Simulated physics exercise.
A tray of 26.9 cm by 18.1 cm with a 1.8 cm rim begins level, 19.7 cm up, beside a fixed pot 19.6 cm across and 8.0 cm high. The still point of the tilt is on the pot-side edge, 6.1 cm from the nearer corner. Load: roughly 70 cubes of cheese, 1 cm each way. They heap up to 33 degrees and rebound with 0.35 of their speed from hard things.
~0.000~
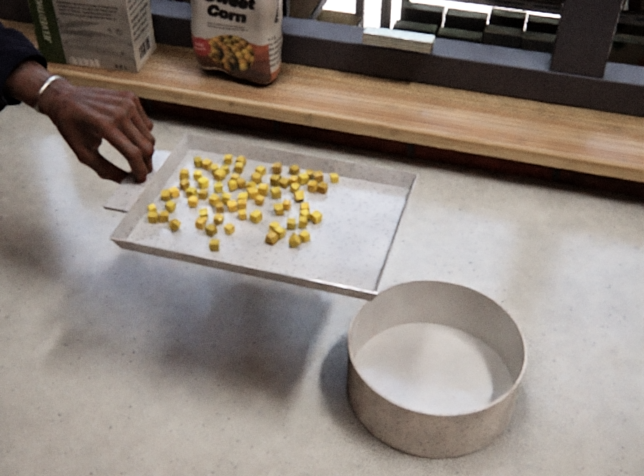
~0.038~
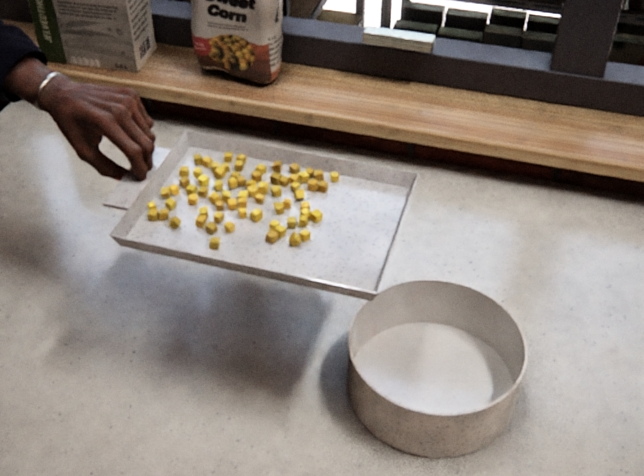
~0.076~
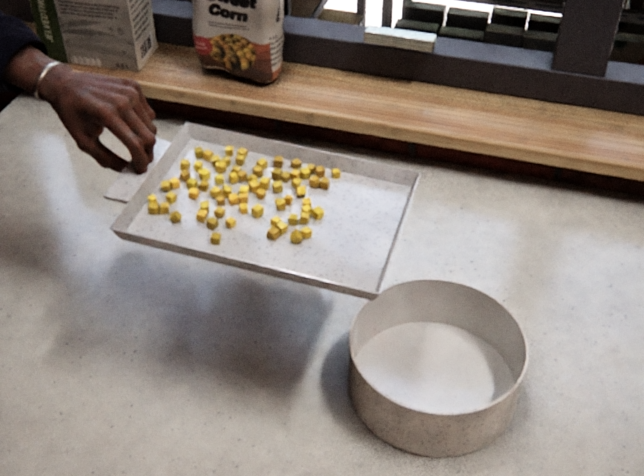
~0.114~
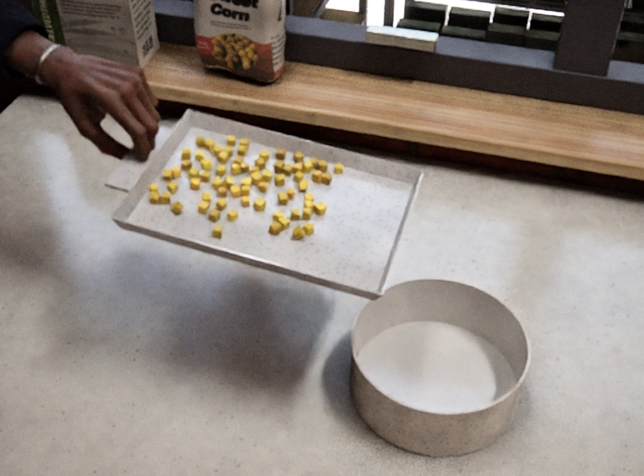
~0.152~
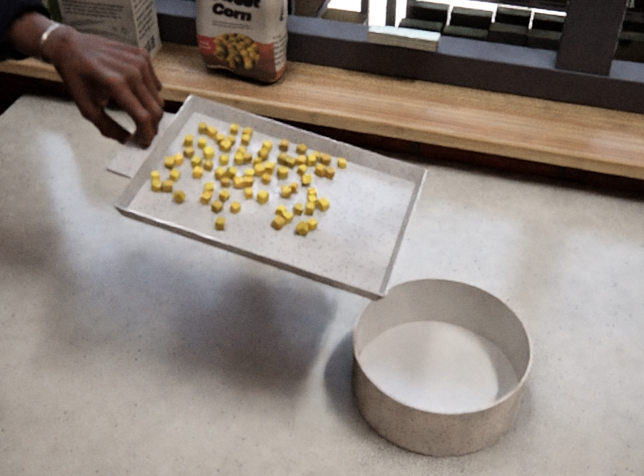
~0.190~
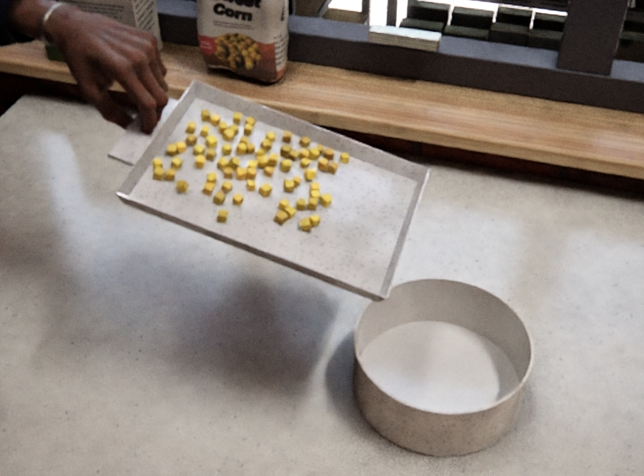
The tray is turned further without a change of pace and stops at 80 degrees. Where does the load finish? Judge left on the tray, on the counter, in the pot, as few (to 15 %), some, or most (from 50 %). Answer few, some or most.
Tray: Few, counter: Some, pot: Most.
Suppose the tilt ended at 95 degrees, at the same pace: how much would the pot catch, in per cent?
In that case some 80 per cent.
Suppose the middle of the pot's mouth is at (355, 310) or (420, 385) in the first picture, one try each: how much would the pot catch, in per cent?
Some 5 and 85 per cent.
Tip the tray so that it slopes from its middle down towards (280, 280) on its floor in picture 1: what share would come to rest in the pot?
Some 20 per cent.
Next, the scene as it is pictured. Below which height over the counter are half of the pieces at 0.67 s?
Some 22 cm.
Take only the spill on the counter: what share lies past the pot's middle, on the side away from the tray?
About 90 per cent.
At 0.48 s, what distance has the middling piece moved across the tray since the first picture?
About 2 cm.
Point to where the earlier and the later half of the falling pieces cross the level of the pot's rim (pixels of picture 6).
At about (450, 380), then at (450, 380).
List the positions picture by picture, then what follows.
In the first frame, tray tilt 0 degrees, front corners at (118, 234) and (372, 287); middle of the pieces at (243, 198); pot at (437, 342).
In the second frame, tray tilt 1 degrees, front corners at (118, 232) and (373, 287); middle of the pieces at (243, 196).
In the third frame, tray tilt 3 degrees, front corners at (119, 225) and (375, 287); middle of the pieces at (244, 191).
In the fourth frame, tray tilt 6 degrees, front corners at (120, 215) and (377, 288), lowest corner right front; middle of the pieces at (246, 184).
In the fifth frame, tray tilt 10 degrees, front corners at (122, 202) and (380, 289), lowest corner right front; middle of the pieces at (249, 175).
In the sixth frame, tray tilt 15 degrees, front corners at (124, 190) and (382, 290), lowest corner right front; middle of the pieces at (252, 166); pot at (443, 340). The tray's pace is about 110 degrees a second.
After 0.48 s, tilt 47 degrees; the tray holds 100 %, the pot 0 %.
After 0.67 s, tilt 68 degrees; the tray holds 90 %, the pot 0 %.
After 0.98 s, tilt 80 degrees; the tray holds 5 %, the pot 70 %.
In the end, at 2.3 s, tray 0 %, counter 25 %, pot 75 %.
